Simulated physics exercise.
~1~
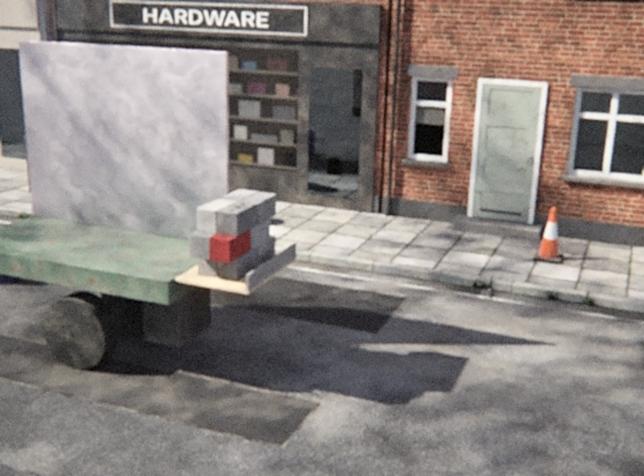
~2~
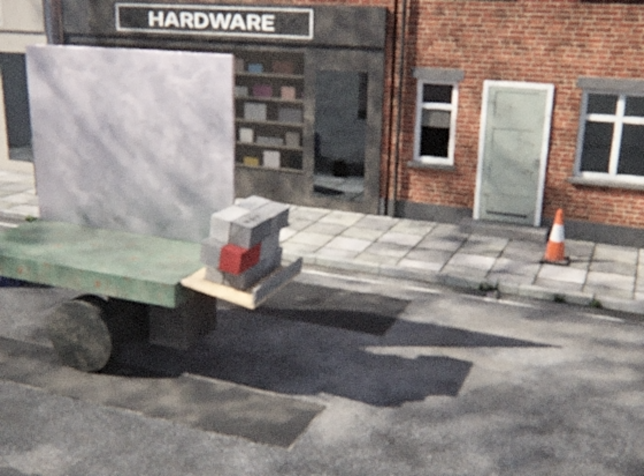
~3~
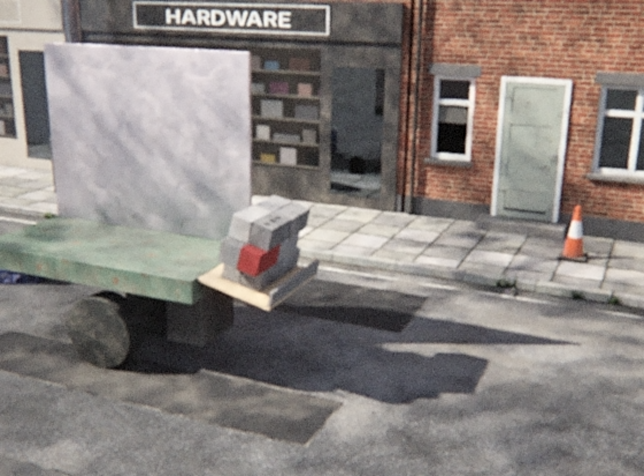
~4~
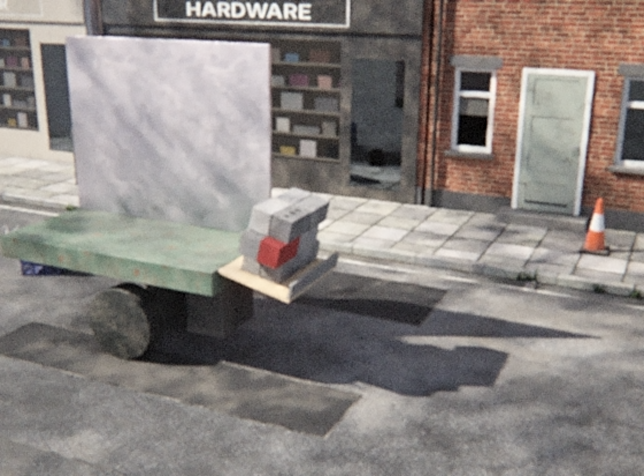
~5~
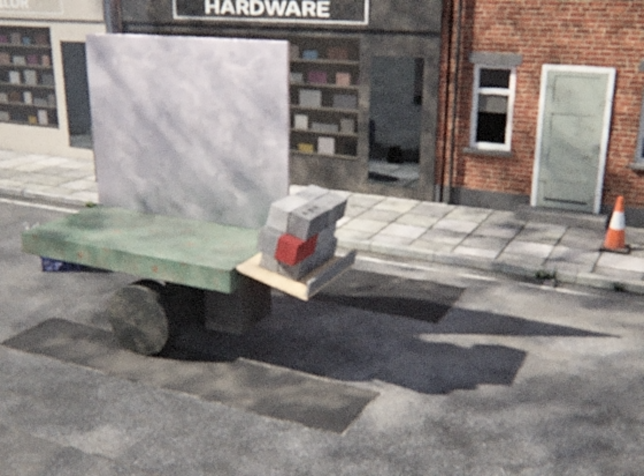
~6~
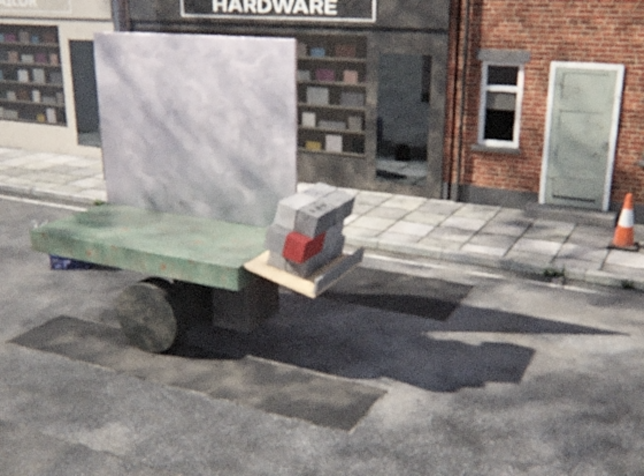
On a sunlit street, seen from slightly above and across the road, a flatbed lorry with a green deck and a tall pale panel stands before a dark hardware shop. To the right are a brick house with a pale green door and an orange and white cone on the pavement. Grey blocks and one red block sit piled on a pale, lipped platform at the deck's right end. The platform's outer edge sinks a little and the pile leans with it, while the view drifts left. The platform then stays gently sloped, with the blocks still heaped aboard.
